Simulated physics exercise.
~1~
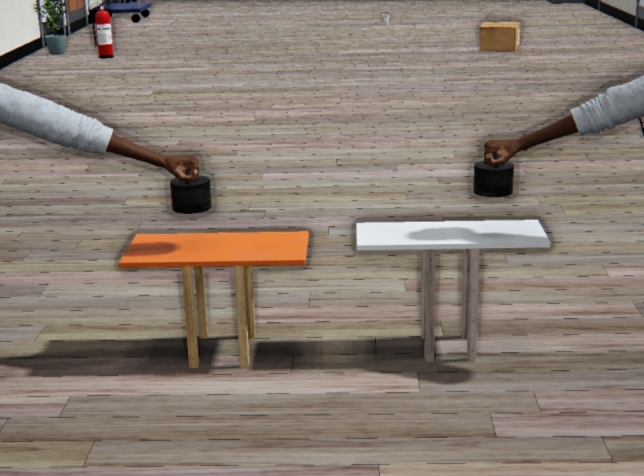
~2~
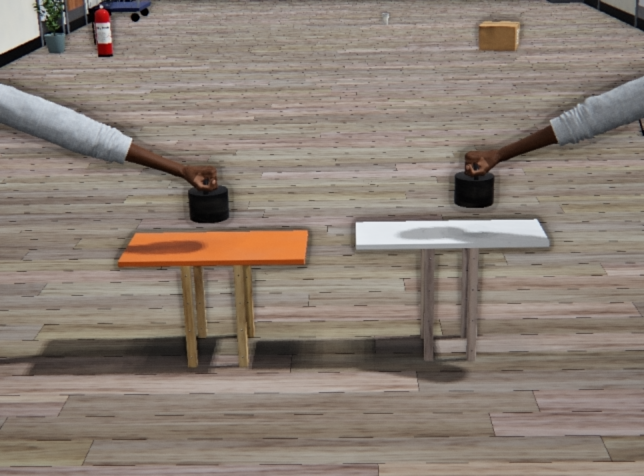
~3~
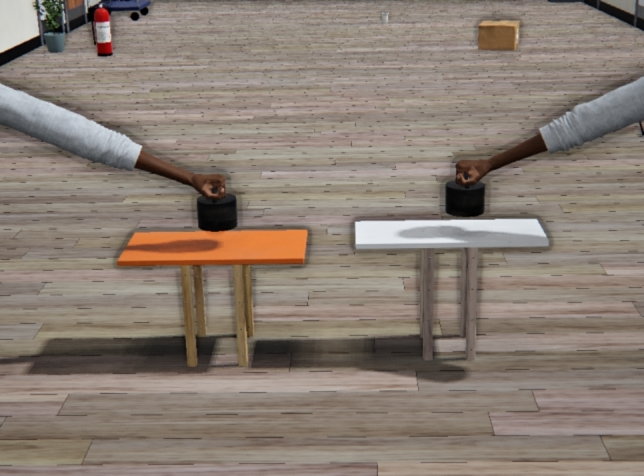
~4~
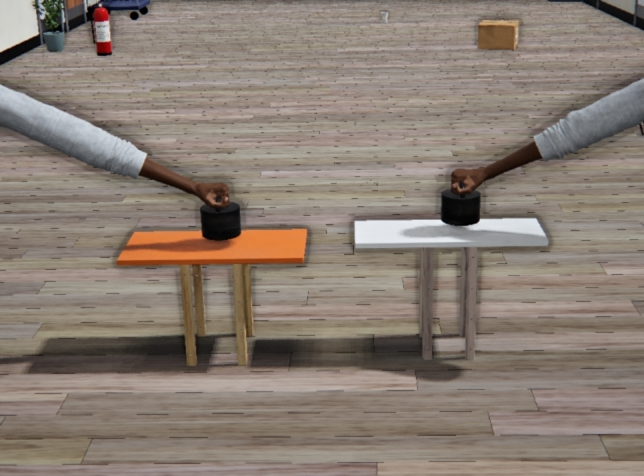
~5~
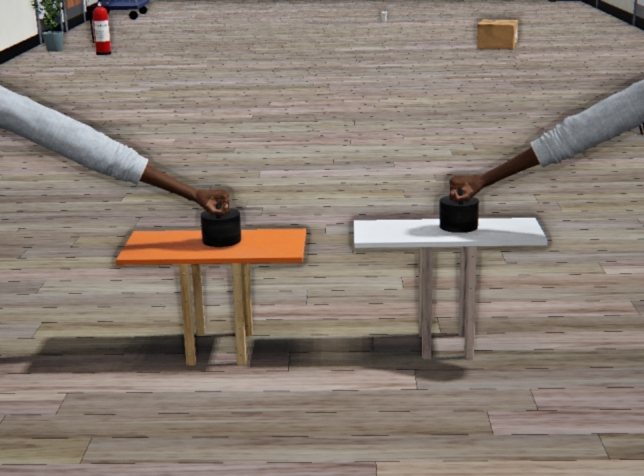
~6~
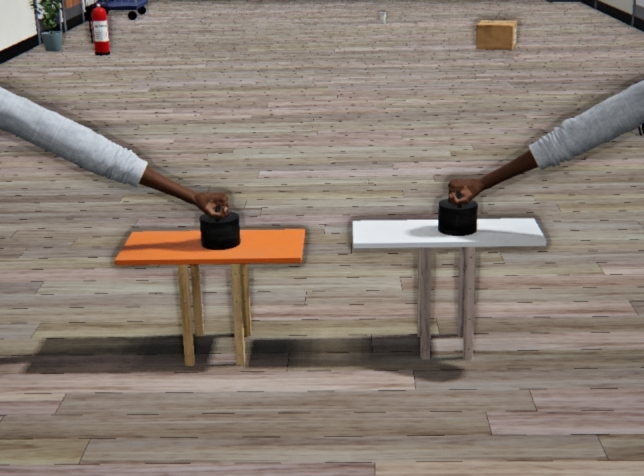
Two hands lower black cylinders onto an orange stand and a white one beside it.
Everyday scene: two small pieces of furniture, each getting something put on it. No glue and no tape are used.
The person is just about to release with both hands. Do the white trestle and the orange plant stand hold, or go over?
In the end the white trestle will keep upright by the look of it; the orange plant stand will keep upright by the look of it.
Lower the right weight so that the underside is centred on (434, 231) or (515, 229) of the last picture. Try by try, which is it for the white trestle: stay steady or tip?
Remains upright; tumbles.
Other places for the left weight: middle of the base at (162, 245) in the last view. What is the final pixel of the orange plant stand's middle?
End point: About (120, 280).
Then, 0.42 s past the last view, white trestle at rest near (446, 233); orange plant stand at rest near (213, 247).
Finally, the white trestle holds firm, near (446, 233); the orange plant stand holds firm, near (213, 247).
